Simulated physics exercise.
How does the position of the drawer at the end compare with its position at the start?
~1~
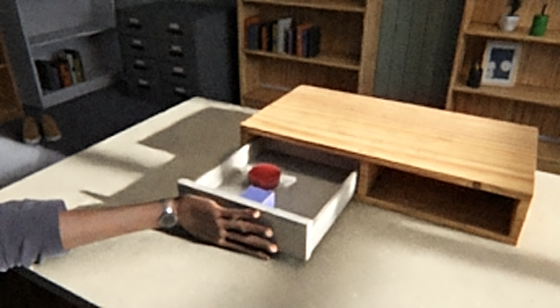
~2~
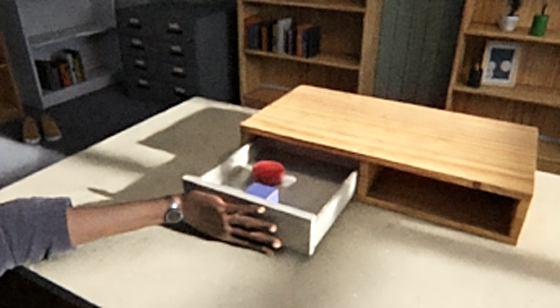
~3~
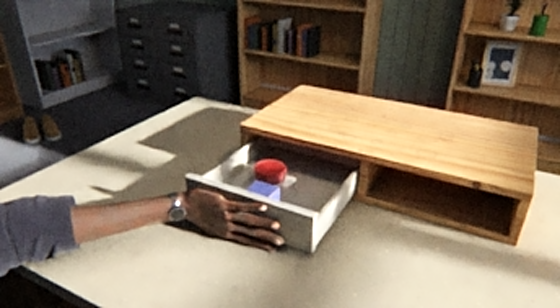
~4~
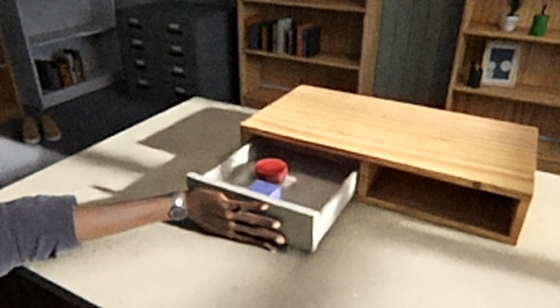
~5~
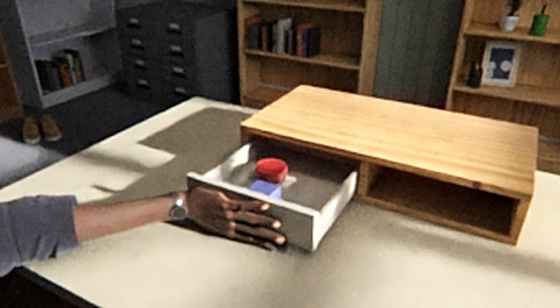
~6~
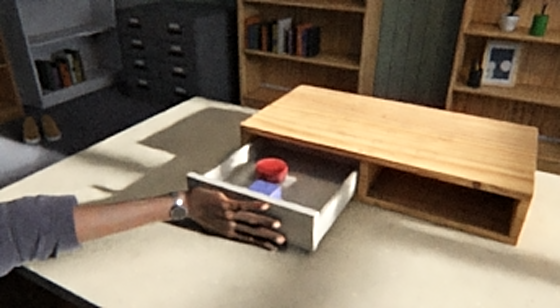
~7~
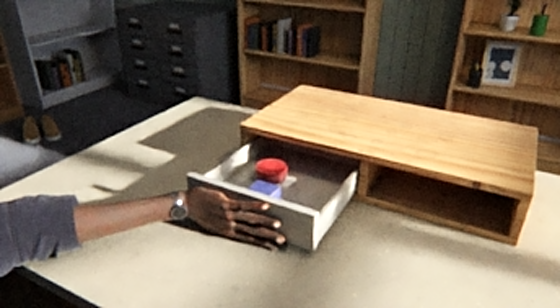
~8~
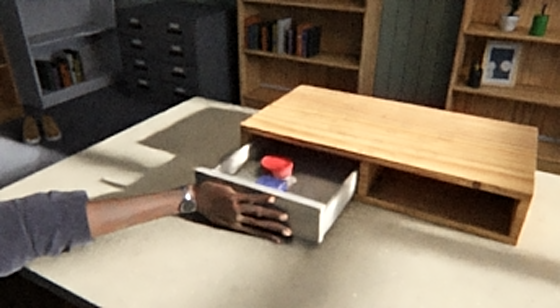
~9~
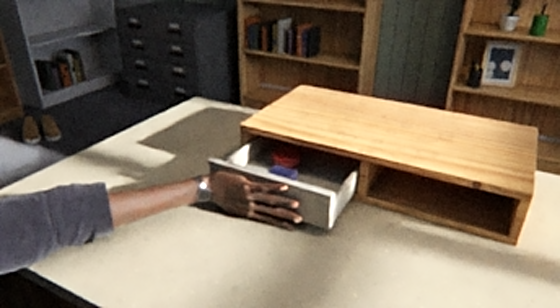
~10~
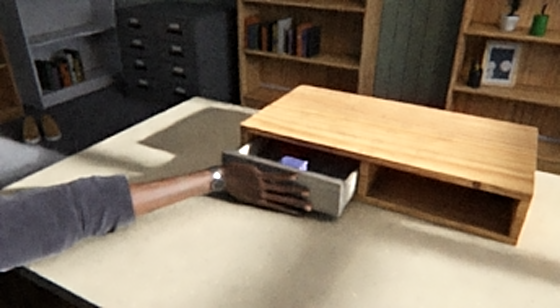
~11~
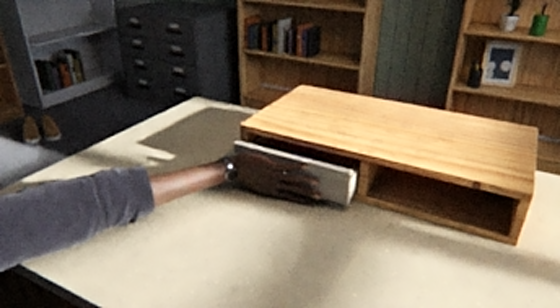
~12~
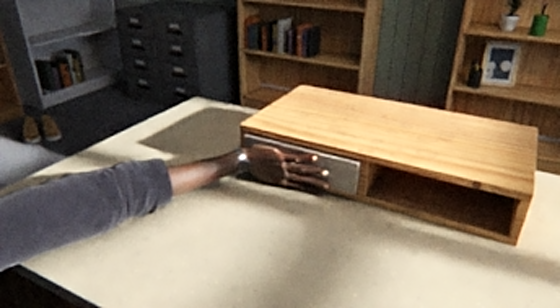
At the start the drawer sticks out open from the left side of the wooden chest, with the red tin and blue block visible inside. By the end it has moved right and up and sits closed in the chest.
Hand resting on an open drawer holding a red tin and blue block, then pushing it fully shut into a wooden chest.
